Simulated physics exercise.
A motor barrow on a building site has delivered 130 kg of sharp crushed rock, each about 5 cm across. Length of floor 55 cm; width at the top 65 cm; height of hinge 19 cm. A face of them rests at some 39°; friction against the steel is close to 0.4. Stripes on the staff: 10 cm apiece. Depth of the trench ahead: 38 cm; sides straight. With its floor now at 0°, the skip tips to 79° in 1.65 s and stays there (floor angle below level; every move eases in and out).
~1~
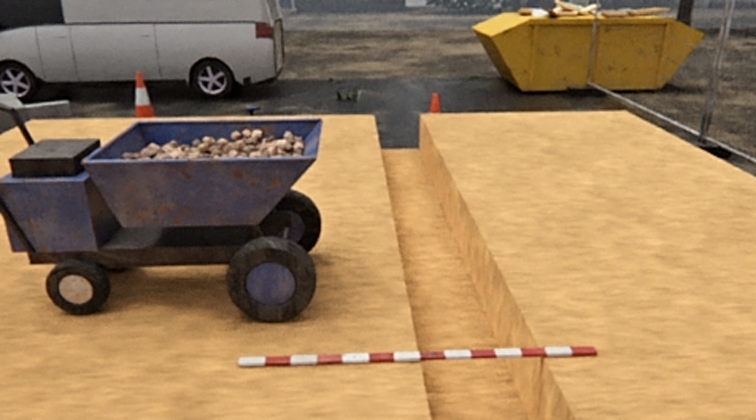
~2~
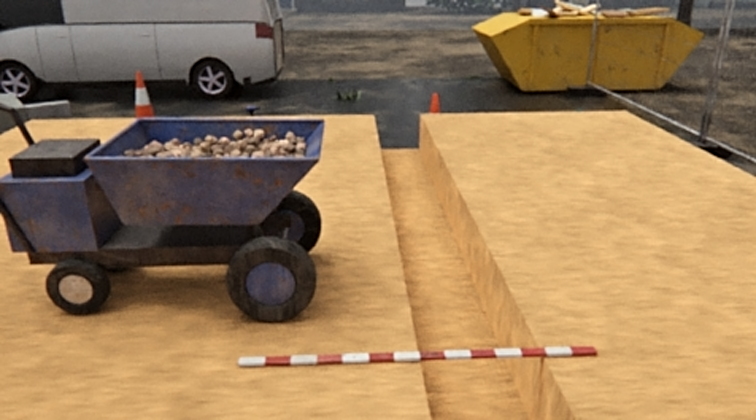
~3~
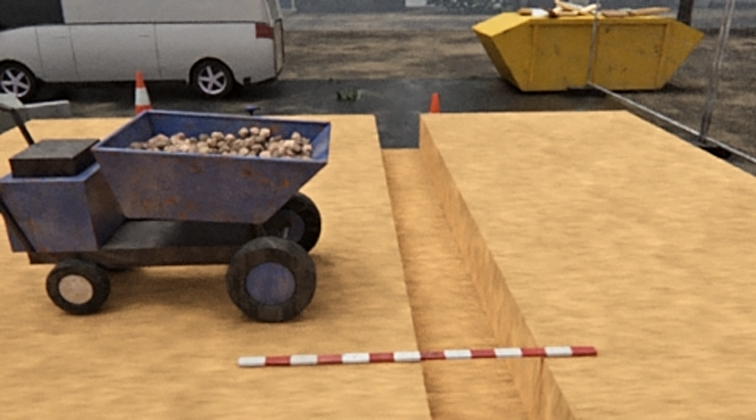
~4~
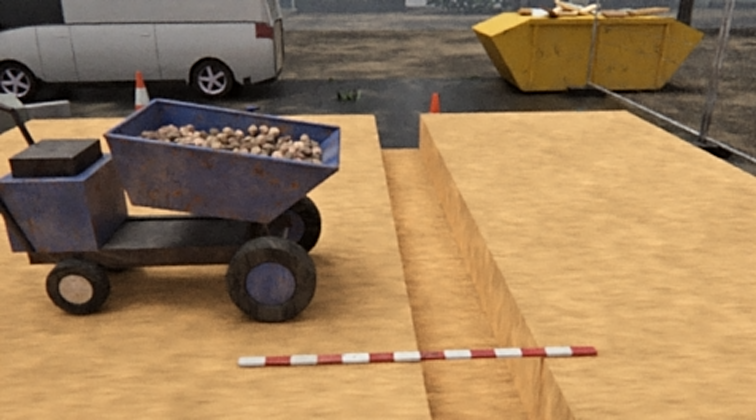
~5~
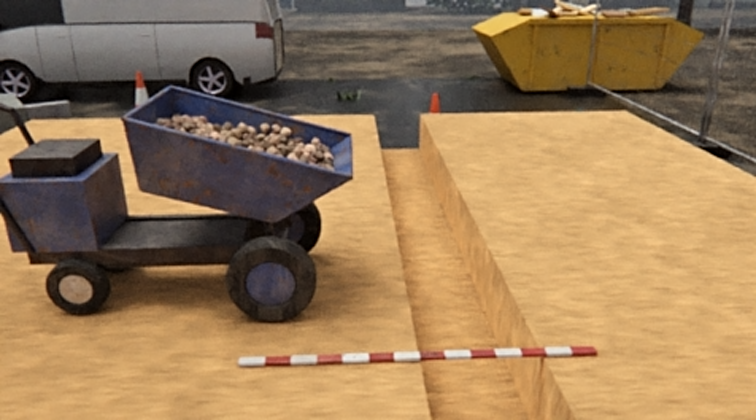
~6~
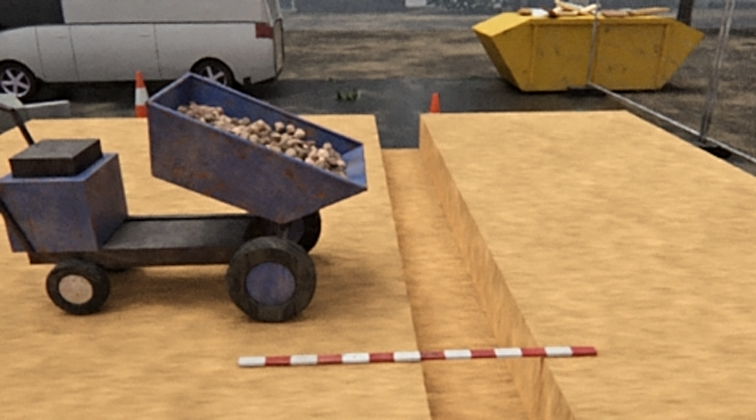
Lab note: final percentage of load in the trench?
Approx. 100 %.
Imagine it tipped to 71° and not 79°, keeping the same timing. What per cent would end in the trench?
Some 100% would finish there.
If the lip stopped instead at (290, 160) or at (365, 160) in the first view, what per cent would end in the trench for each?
Around 75 and then 100 percent.
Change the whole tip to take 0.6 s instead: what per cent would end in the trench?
Expected share: Around 100%.
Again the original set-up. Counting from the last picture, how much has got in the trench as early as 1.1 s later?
Something like 60 in a hundred.
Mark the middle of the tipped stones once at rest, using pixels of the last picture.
The tipped stones centre close to (455, 333).
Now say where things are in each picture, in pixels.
The skip is at 0°, its lip at (316, 159); the top of the load is at (229, 143), in the first picture.
The skip is at 1°, its lip at (319, 160); the top of the load is at (218, 143), in the second picture.
Lip at (327, 163), floor tilted 5°, highest stones at (203, 142), in the third picture.
The skip is at 10°, its lip at (338, 169); the top of the load is at (186, 135), in the fourth picture.
The skip is at 16°, its lip at (353, 178); the top of the load is at (175, 124), in the fifth picture.
The skip is at 24°, its lip at (367, 189); the top of the load is at (193, 113), in the sixth picture.
Then, 0.6 s after the last picture the floor is at 67°, 100 % in the skip; the foremost stones are at (414, 252).
Then, 1.1 s after the last picture the floor is at 79°, 42 % in the skip, 58 % in the trench; the foremost stones are at (493, 325).
Then, 1.5 s after the last picture the floor is at 79°, 10 % in the skip, 90 % in the trench; the foremost stones are at (495, 328).
Then, 3.5 s after the last picture the floor is at 79°, 0 % in the skip, 100 % in the trench; the foremost stones are at (499, 329).
